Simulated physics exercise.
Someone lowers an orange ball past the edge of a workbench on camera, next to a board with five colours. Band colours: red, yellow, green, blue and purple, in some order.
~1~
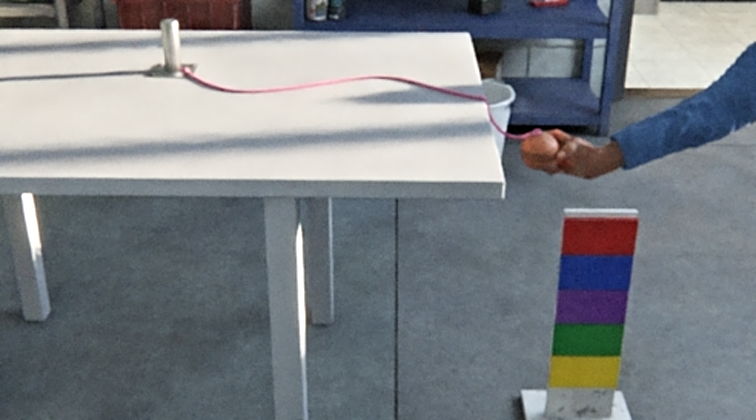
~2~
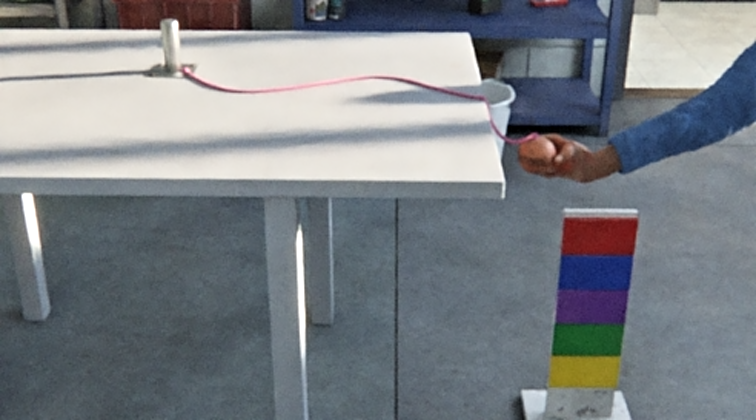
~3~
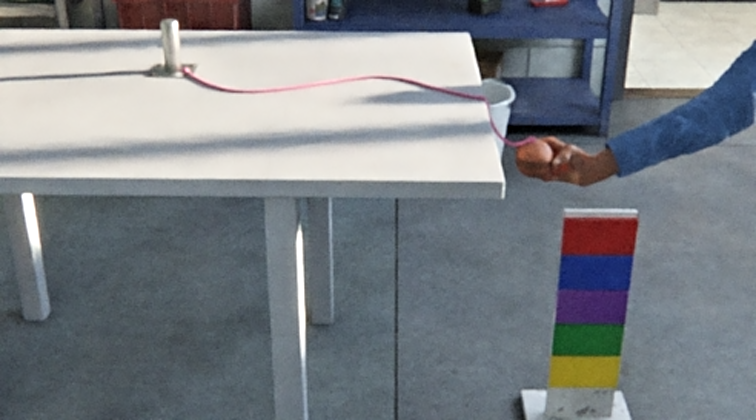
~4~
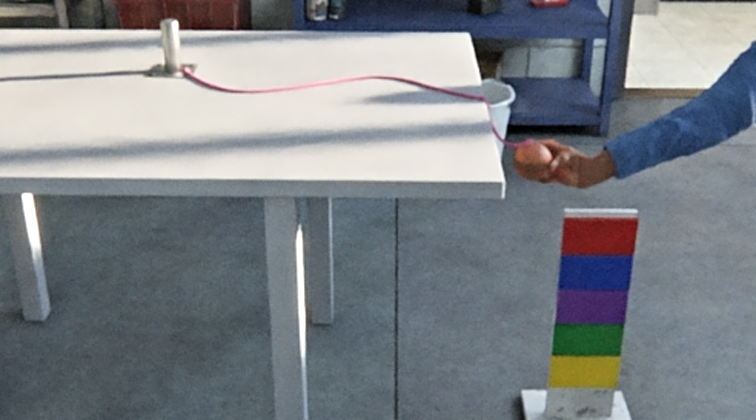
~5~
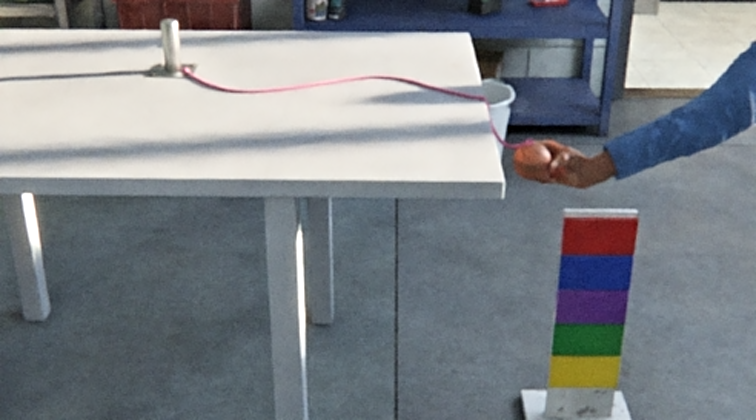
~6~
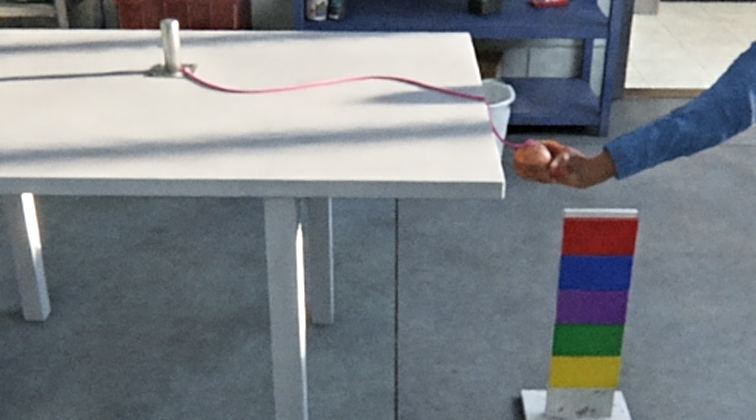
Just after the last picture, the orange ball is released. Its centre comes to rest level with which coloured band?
With the red one.
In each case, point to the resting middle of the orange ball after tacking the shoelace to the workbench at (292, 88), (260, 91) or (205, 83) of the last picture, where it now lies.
In order of the tries: About (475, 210), about (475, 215), about (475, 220).
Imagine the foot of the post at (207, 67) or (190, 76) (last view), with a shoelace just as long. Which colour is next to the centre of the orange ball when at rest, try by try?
The first case gives blue, the second gives blue.
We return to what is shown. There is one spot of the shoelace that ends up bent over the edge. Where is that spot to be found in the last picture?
The piece you want is at about (441, 90).
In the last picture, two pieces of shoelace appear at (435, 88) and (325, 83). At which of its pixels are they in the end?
The first one ends up at (480, 95) and the second one at (355, 84).
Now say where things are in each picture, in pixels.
Orange ball (540, 152); red (600, 238); blue (596, 273); purple (592, 308); green (588, 341); yellow (585, 373), in the first picture.
Orange ball (537, 156); shoelace through (200, 80) (261, 91) (337, 82) (410, 81) (475, 98), in the second picture.
Orange ball (534, 159), in the third picture.
Orange ball (532, 161); shoelace through (200, 80) (261, 91) (337, 82) (410, 81) (475, 98), in the fourth picture.
Orange ball (532, 162), in the fifth picture.
Orange ball (532, 162); shoelace through (200, 80) (261, 91) (337, 82) (410, 81) (475, 98), in the sixth picture.
A little later, ball near (510, 234); level with red.
Next, ball near (450, 224); level with red.
When it is over, ball near (479, 234); level with red. Its middle rests at the red band.
